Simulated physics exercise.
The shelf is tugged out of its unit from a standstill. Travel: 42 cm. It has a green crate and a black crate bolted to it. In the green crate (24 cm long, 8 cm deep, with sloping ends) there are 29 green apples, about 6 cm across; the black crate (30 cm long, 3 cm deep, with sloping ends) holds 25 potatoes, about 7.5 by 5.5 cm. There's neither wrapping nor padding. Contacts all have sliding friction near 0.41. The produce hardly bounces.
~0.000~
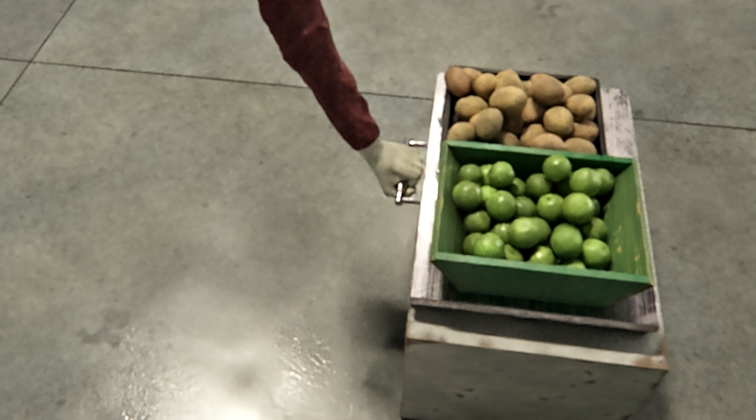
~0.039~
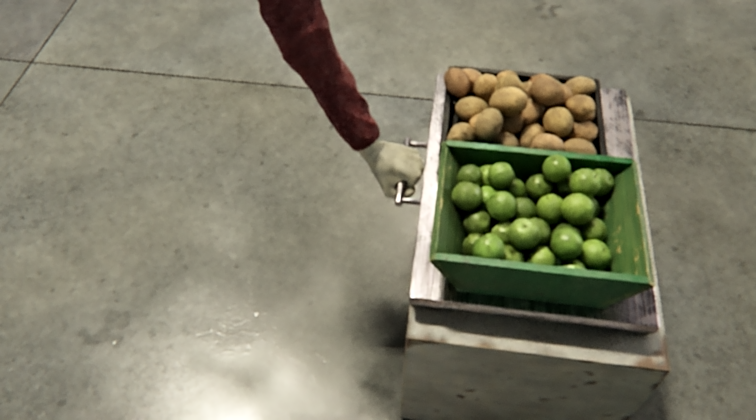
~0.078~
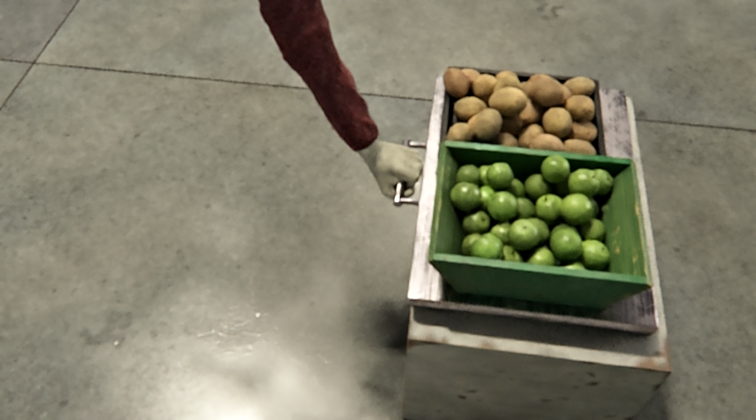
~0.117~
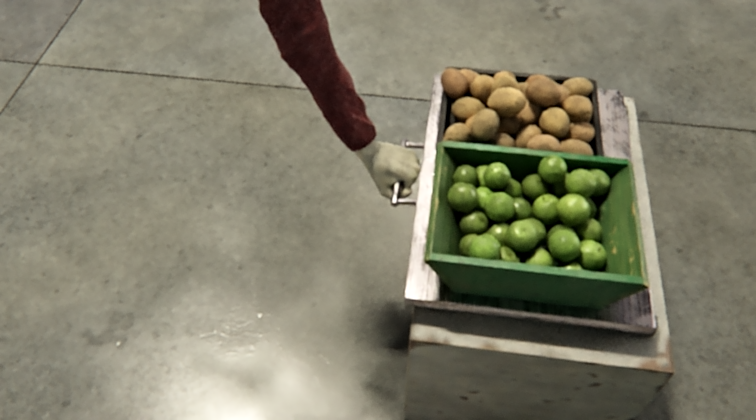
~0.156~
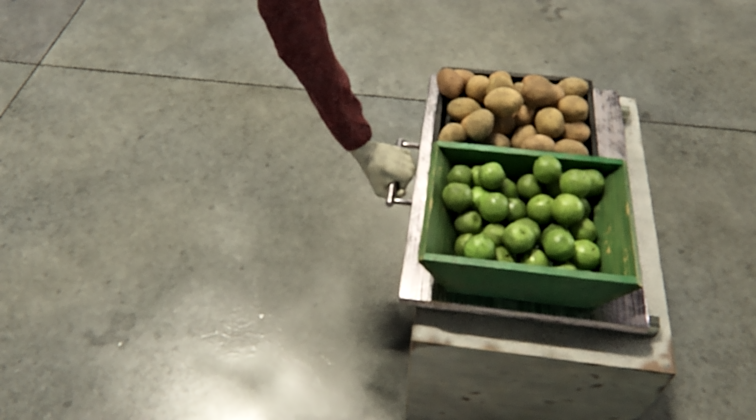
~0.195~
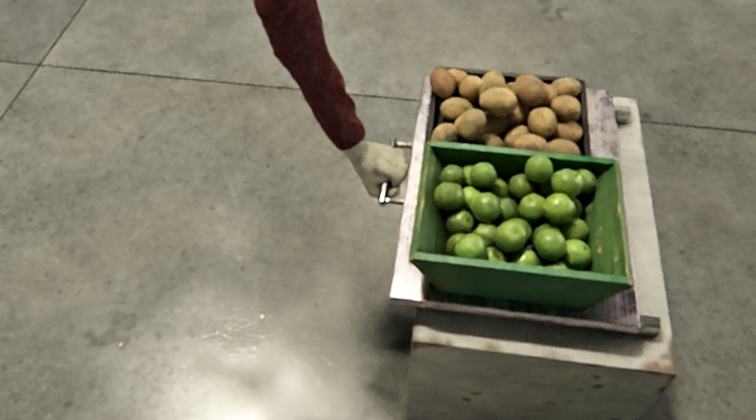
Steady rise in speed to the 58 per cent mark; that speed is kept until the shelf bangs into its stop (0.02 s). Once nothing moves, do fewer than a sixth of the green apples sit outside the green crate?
Yes, fewer than a sixth are out.
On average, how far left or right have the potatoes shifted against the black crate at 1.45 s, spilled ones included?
Some 4 cm leftwards.
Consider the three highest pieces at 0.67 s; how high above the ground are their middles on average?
Around 58 cm high.
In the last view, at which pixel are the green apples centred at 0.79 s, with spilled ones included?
At about (299, 196) in pixels.
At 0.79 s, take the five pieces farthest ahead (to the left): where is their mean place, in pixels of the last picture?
Centre: About (247, 136) px.
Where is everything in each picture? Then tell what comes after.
In the first frame (each is followed by its nearest rim corner in this view), green crate, (650, 280); black crate (its farthest corner), (454, 67); drawn out 0 cm; none out.
In the second frame, green crate, (649, 280); black crate, (454, 68); drawn out 0 cm.
In the third frame, green crate, (648, 281); black crate, (453, 68); drawn out 1 cm.
In the fourth frame, green crate, (644, 281); black crate, (451, 68); drawn out 2 cm.
In the fifth frame, green crate, (638, 281); black crate, (447, 68); drawn out 3 cm.
In the sixth frame, green crate, (628, 280); black crate, (440, 68); drawn out 5 cm; none out.
After 0.59 s, end of travel.
After 0.67 s, green crate 29 in, 0 out and black crate 24 in, 1 out.
After 0.79 s, green crate 29 in, 0 out and black crate 24 in, 1 out.
After 1.01 s, green crate 29 in, 0 out and black crate 24 in, 1 out.
Outcome (at 1.45 s), green crate 29 in, 0 out and black crate 23 in, 2 out. Asked share, 0 of 29, 0 per cent.
